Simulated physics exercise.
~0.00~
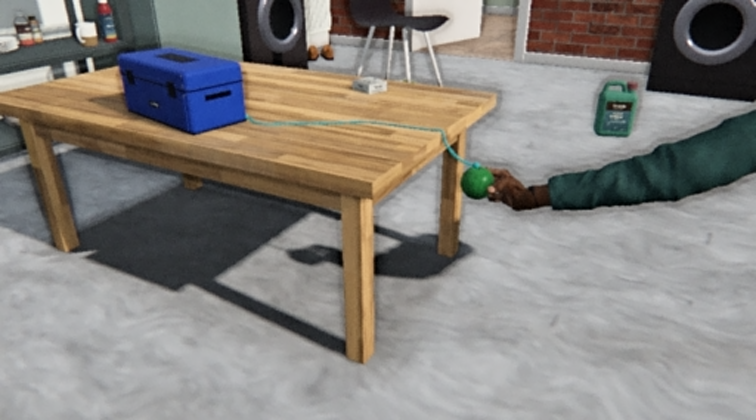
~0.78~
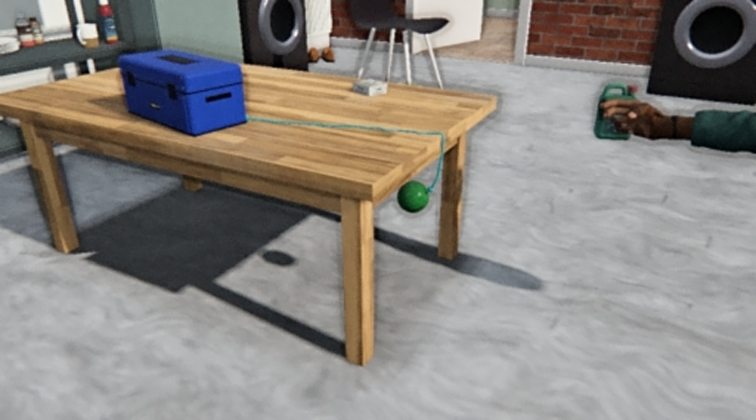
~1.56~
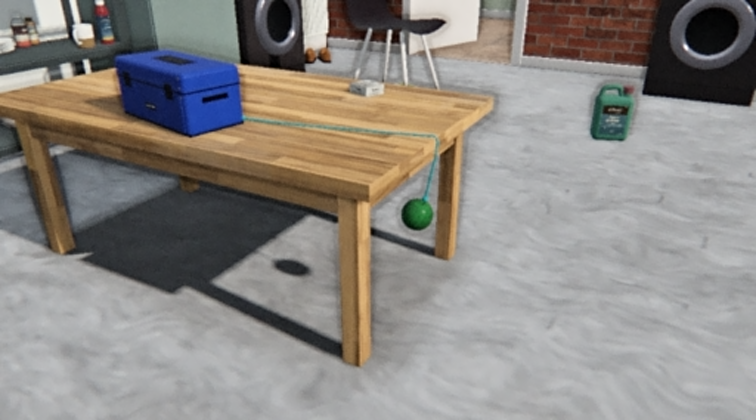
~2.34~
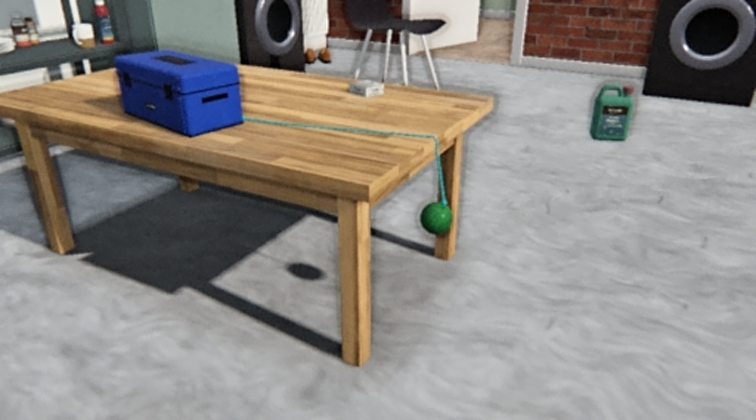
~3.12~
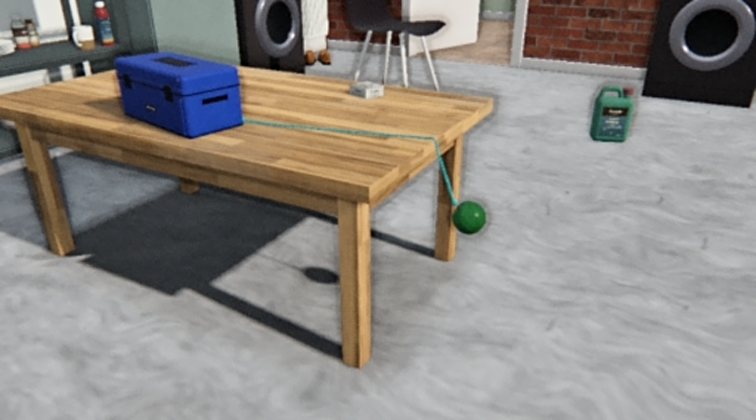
A hand releases a green ball on a string, which swings beside the wooden table.
